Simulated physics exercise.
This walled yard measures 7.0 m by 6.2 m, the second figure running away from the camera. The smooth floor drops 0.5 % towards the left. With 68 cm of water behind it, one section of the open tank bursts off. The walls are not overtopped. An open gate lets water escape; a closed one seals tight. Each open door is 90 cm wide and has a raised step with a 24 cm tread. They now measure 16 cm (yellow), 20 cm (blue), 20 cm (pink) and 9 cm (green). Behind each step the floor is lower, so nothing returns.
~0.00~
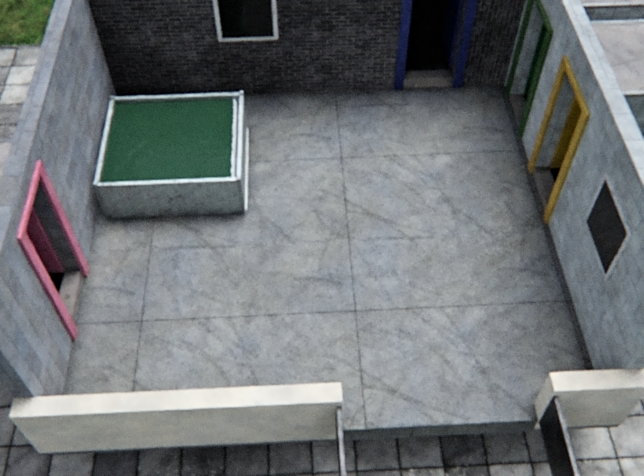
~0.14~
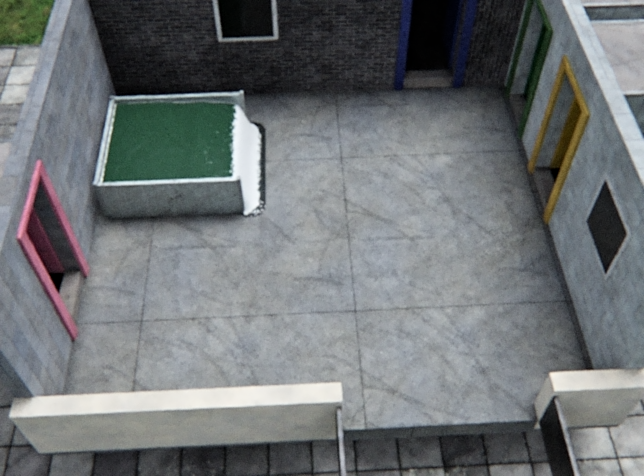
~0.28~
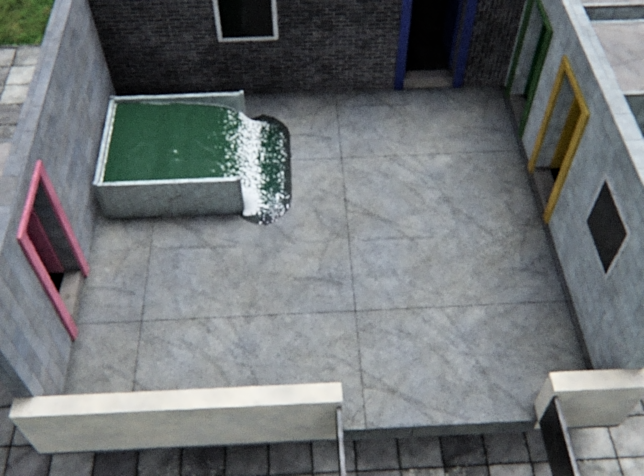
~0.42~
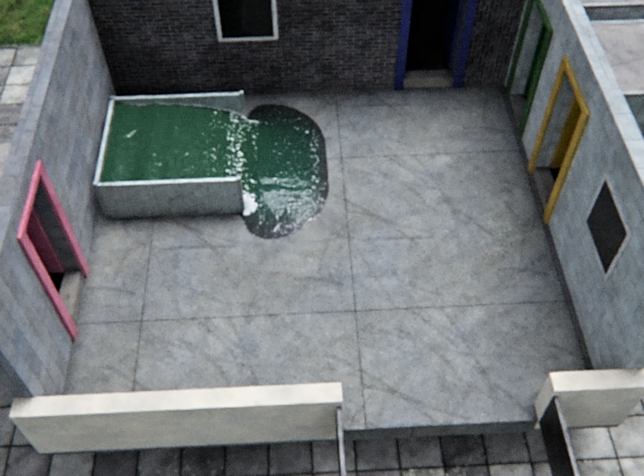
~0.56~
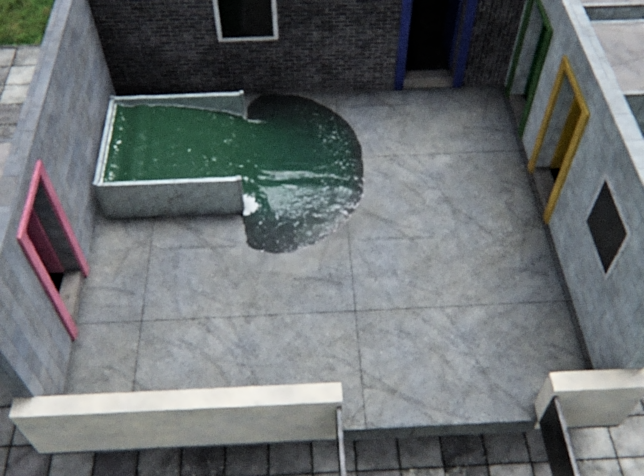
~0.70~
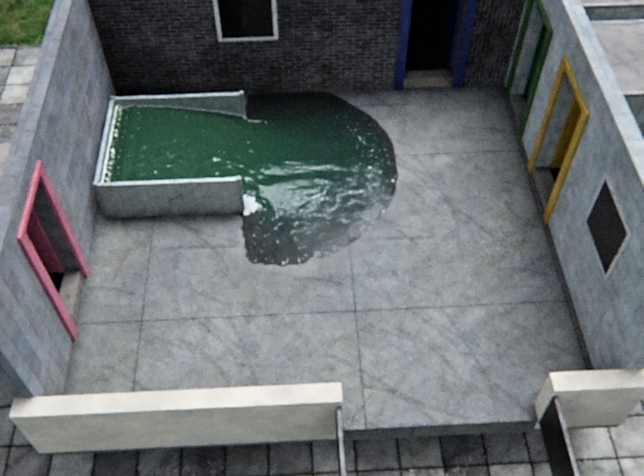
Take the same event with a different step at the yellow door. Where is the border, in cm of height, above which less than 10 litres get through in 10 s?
At least 20 cm or so.
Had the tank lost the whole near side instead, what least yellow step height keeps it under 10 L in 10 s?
Some 7.0 cm.
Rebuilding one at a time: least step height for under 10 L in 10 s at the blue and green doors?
About 11.5 cm at blue and 30 cm at green.
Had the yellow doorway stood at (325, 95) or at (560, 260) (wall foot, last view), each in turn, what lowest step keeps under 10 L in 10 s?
About 11.5 and 14.5 cm.
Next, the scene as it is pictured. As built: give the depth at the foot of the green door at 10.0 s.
Some 3.0 cm.
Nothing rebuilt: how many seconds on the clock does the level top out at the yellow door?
Around 2.2 s.
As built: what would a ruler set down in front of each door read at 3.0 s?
Depths in cm: Yellow 22, blue 12, pink 0, green 30.
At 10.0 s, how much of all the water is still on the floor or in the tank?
Roughly 70 in a hundred.
After 1.4 s water covers 40 % of the floor, deepest (28 cm) near (247, 195); it has not reached the yellow door.
After 3.0 s water covers 60 % of the floor, deepest (32 cm) near (481, 101); 22 cm at the yellow door, 29 litres in over its 16 cm step.
After 10.0 s water covers 95 % of the floor, deepest (12 cm) near (72, 425); 3 cm at the yellow door, 41 litres in over its 16 cm step.
At the yellow door as built, the water arrived by 1.5 s and peaked near 25 cm at 2.2 s.
With a step of 18 cm, 24 litres would have come in within the 10 s; with 24 cm, 1 litre. So under 10 litres takes about 20 cm.
